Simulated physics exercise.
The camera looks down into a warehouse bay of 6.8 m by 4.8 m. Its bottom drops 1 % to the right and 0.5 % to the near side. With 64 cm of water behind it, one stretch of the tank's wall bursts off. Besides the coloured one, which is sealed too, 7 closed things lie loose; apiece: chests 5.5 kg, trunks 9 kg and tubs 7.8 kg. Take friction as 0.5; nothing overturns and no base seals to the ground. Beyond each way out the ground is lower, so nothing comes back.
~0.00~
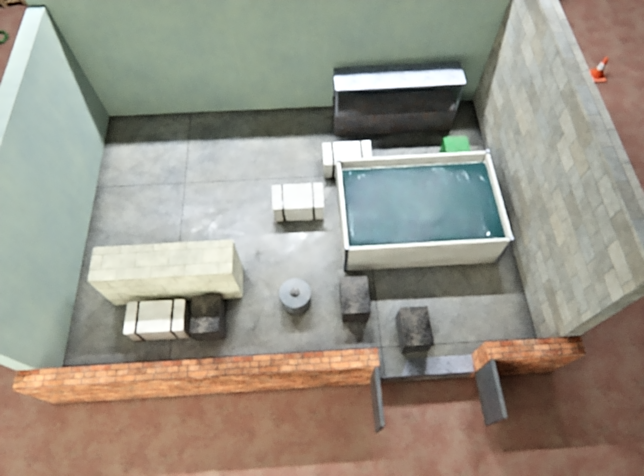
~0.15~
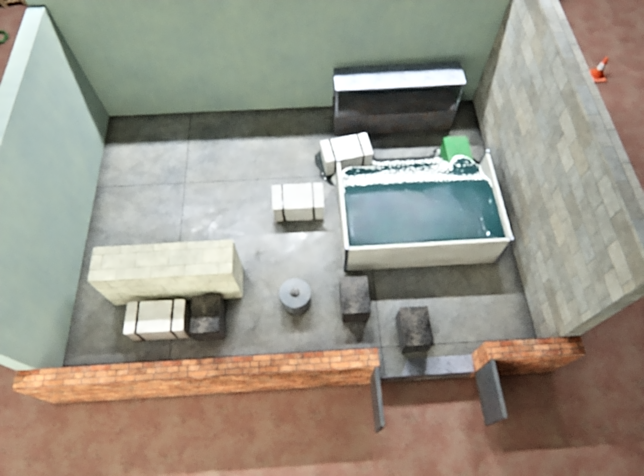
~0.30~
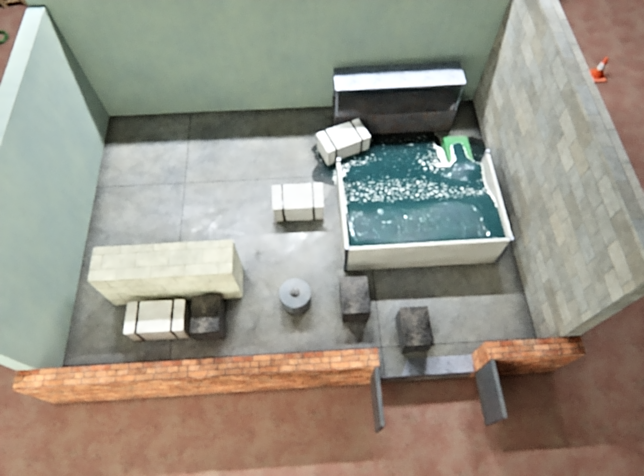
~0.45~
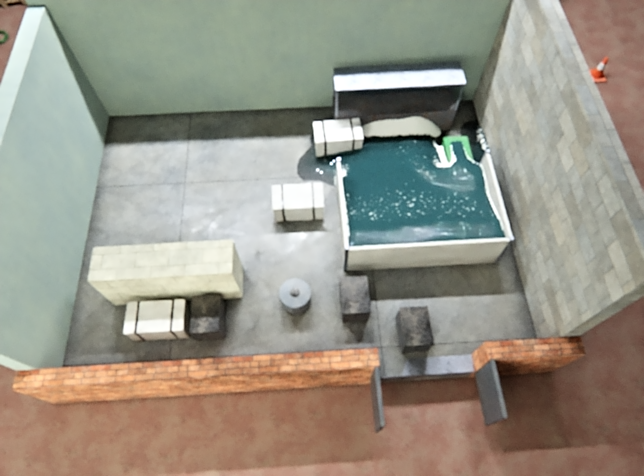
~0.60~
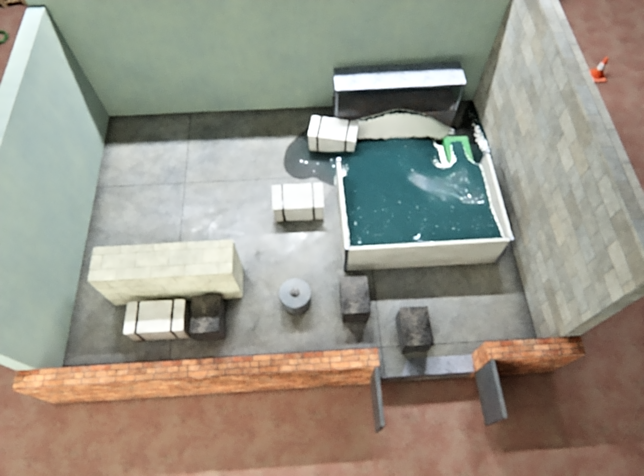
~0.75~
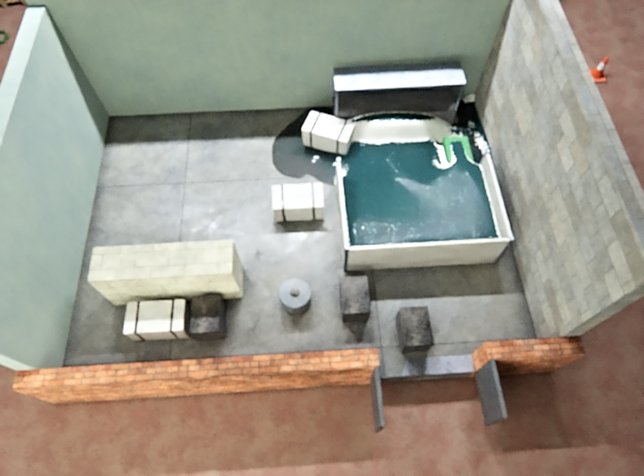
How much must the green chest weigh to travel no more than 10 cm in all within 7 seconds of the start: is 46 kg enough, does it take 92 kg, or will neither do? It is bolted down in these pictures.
Verdict: Neither load is enough.
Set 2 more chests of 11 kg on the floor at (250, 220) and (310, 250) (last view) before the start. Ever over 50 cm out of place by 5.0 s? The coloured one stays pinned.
In that order: Short of it, short of it.
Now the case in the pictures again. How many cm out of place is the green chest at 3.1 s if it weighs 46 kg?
Roughly 120 cm.
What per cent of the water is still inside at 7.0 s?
About 98 per cent.
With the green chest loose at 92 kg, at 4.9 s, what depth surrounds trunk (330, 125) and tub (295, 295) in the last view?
Roughly 12 and 0 cm.
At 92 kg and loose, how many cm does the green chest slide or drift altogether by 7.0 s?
About 60 cm.
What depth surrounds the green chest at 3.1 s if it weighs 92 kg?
Roughly 19 cm.
After 1.4 s the green chest would be 86 cm from its start with 46 kg and 40 cm from its start with 92 kg; 29 cm of water round it then.
After 3.1 s the green chest would be 114 cm from its start with 46 kg and 51 cm from its start with 92 kg; 19 cm of water round it then.
After 4.9 s the green chest would be 112 cm from its start with 46 kg and 51 cm from its start with 92 kg; 17 cm of water round it then.
After 7.0 s the green chest would be 112 cm from its start with 46 kg and 51 cm from its start with 92 kg; 13 cm of water round it then.
